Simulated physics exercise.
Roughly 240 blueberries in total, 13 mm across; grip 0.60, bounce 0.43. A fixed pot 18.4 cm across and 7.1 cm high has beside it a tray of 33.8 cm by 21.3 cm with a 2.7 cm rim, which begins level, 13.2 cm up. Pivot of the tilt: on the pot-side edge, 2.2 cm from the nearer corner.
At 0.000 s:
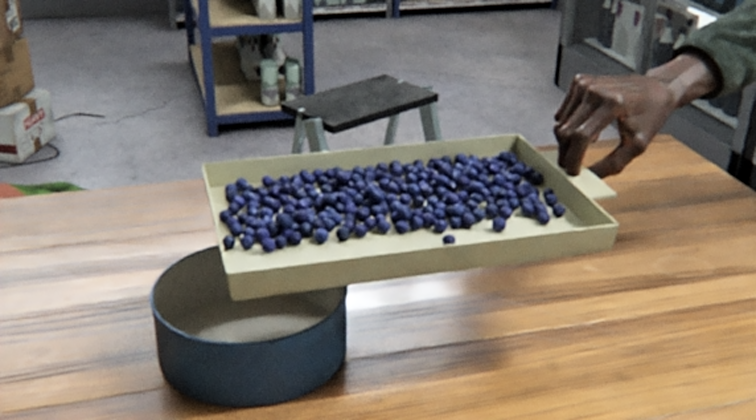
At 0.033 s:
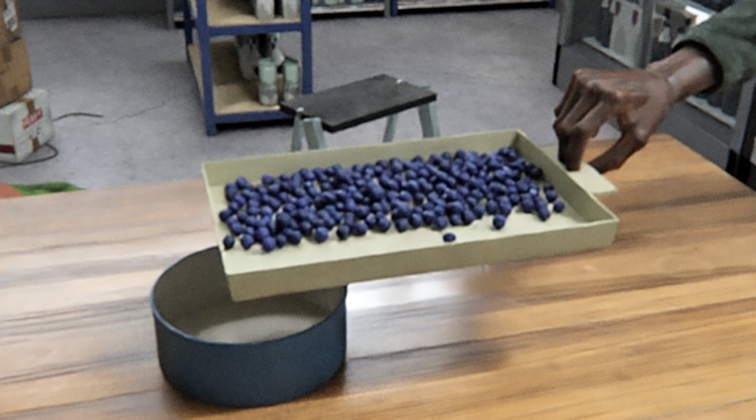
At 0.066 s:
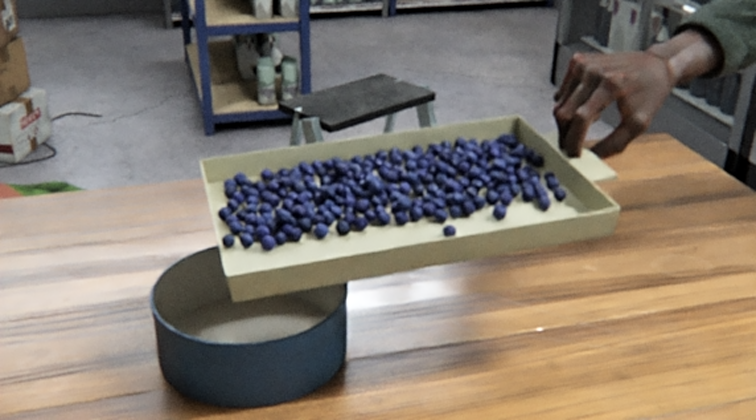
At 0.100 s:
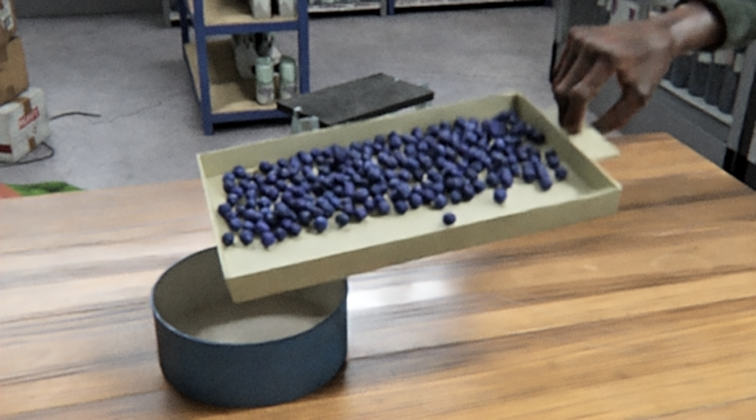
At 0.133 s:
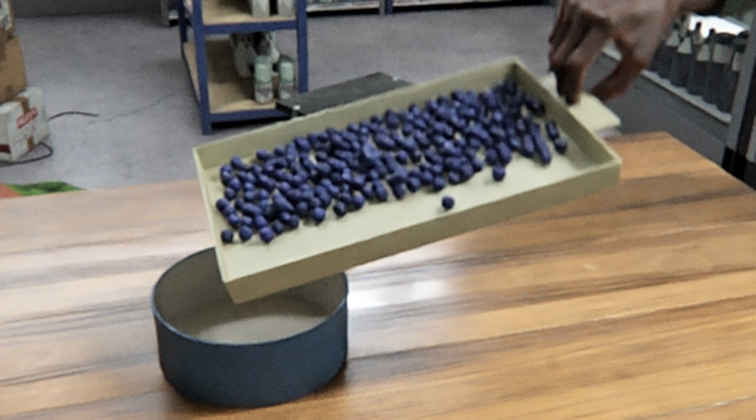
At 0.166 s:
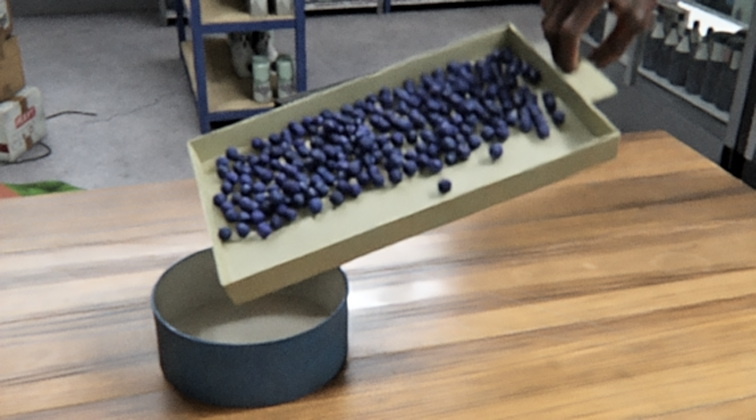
A hand lifts the right end of a tray of blueberries, tilting it leftward.
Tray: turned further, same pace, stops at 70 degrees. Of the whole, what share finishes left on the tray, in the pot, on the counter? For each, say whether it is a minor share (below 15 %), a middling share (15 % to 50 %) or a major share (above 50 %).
Result: Tray: It will be a sizable minority; pot: It will be a small minority; counter: It will be a majority.
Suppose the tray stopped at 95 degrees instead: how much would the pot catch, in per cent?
Pot share: About 0 per cent.
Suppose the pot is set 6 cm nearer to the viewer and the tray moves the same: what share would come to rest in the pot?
In that setup it would come to near 0 per cent.
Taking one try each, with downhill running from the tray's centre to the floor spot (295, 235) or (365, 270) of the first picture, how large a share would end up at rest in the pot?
That would be close to 0 per cent and then close to 0 per cent.
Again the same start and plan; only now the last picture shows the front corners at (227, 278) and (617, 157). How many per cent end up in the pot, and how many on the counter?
You'd end with pot at 0 and counter at 55.
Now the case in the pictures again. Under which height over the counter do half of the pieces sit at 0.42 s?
Roughly 28 cm above the counter.
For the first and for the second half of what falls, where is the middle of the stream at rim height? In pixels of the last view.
Roughly (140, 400) to start, and after that (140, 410).
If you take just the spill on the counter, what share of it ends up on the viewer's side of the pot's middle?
Roughly 100 per cent.
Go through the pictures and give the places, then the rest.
Tray tilt 0 degrees, front corners at (230, 271) and (615, 223); middle of the pieces at (391, 200); pot at (250, 286), in the first frame.
Tray tilt 1 degrees, front corners at (230, 272) and (615, 219); middle of the pieces at (391, 198), in the second frame.
Tray tilt 3 degrees, front corners at (230, 273) and (616, 207), lowest corner left front; middle of the pieces at (391, 190), in the third frame.
Tray tilt 7 degrees, front corners at (229, 276) and (618, 187), lowest corner left front; middle of the pieces at (390, 177), in the fourth frame.
Tray tilt 13 degrees, front corners at (227, 279) and (618, 160), lowest corner left front; middle of the pieces at (388, 159), in the fifth frame.
Tray tilt 19 degrees, front corners at (225, 282) and (615, 132), lowest corner left front; middle of the pieces at (383, 142); pot at (251, 287). Its pace works out near 180 degrees a second, in the sixth frame.
Then, at 0.32 s, tilt 47 degrees; the tray holds 100 %, the pot 0 %.
Then, at 0.42 s, tilt 64 degrees; the tray holds 100 %, the pot 0 %.
After 0.66 s, tilt 70 degrees; the tray holds 35 %, the pot 0 %.
At rest (1.7 s), tray 25 %, pot 0 %, counter 75 %.
